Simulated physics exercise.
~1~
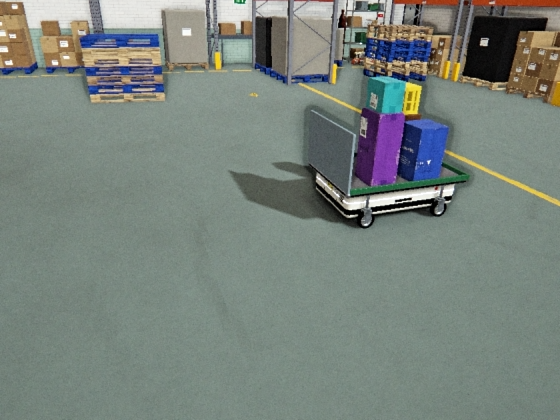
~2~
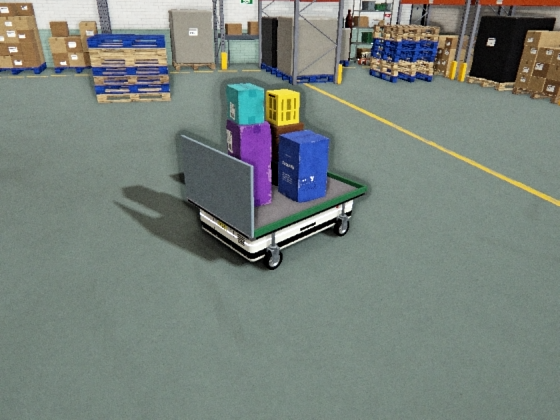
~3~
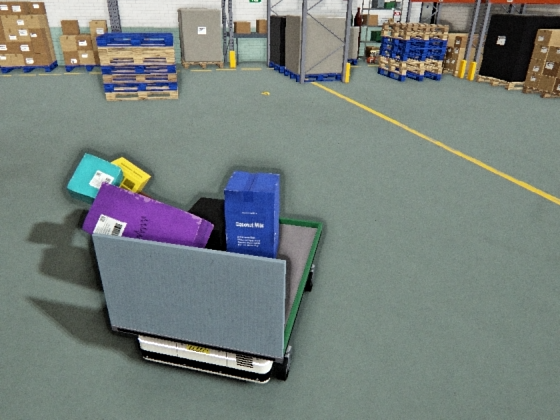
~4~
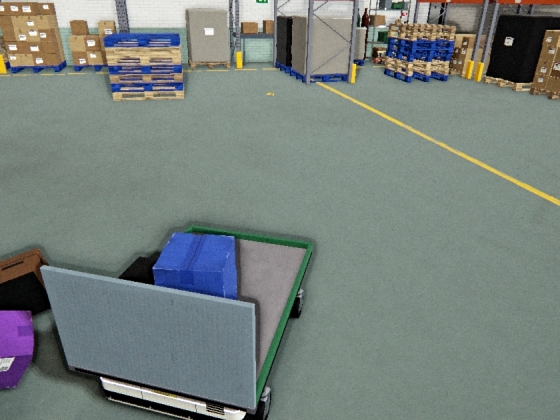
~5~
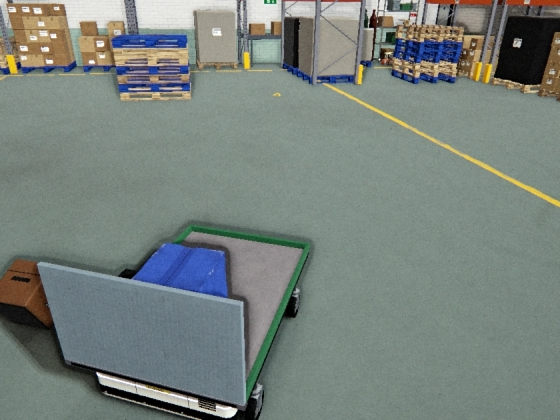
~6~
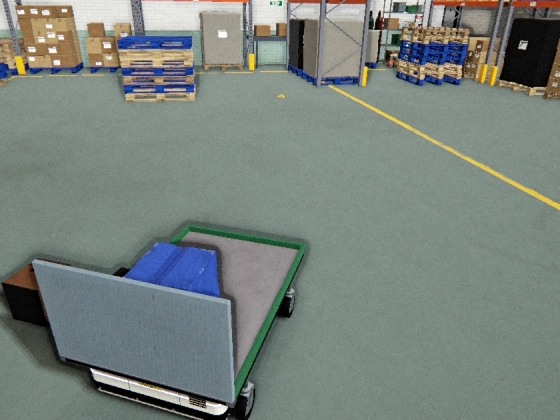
Several boxes topple off a cart as it turns and stops, while the blue box stays aboard.
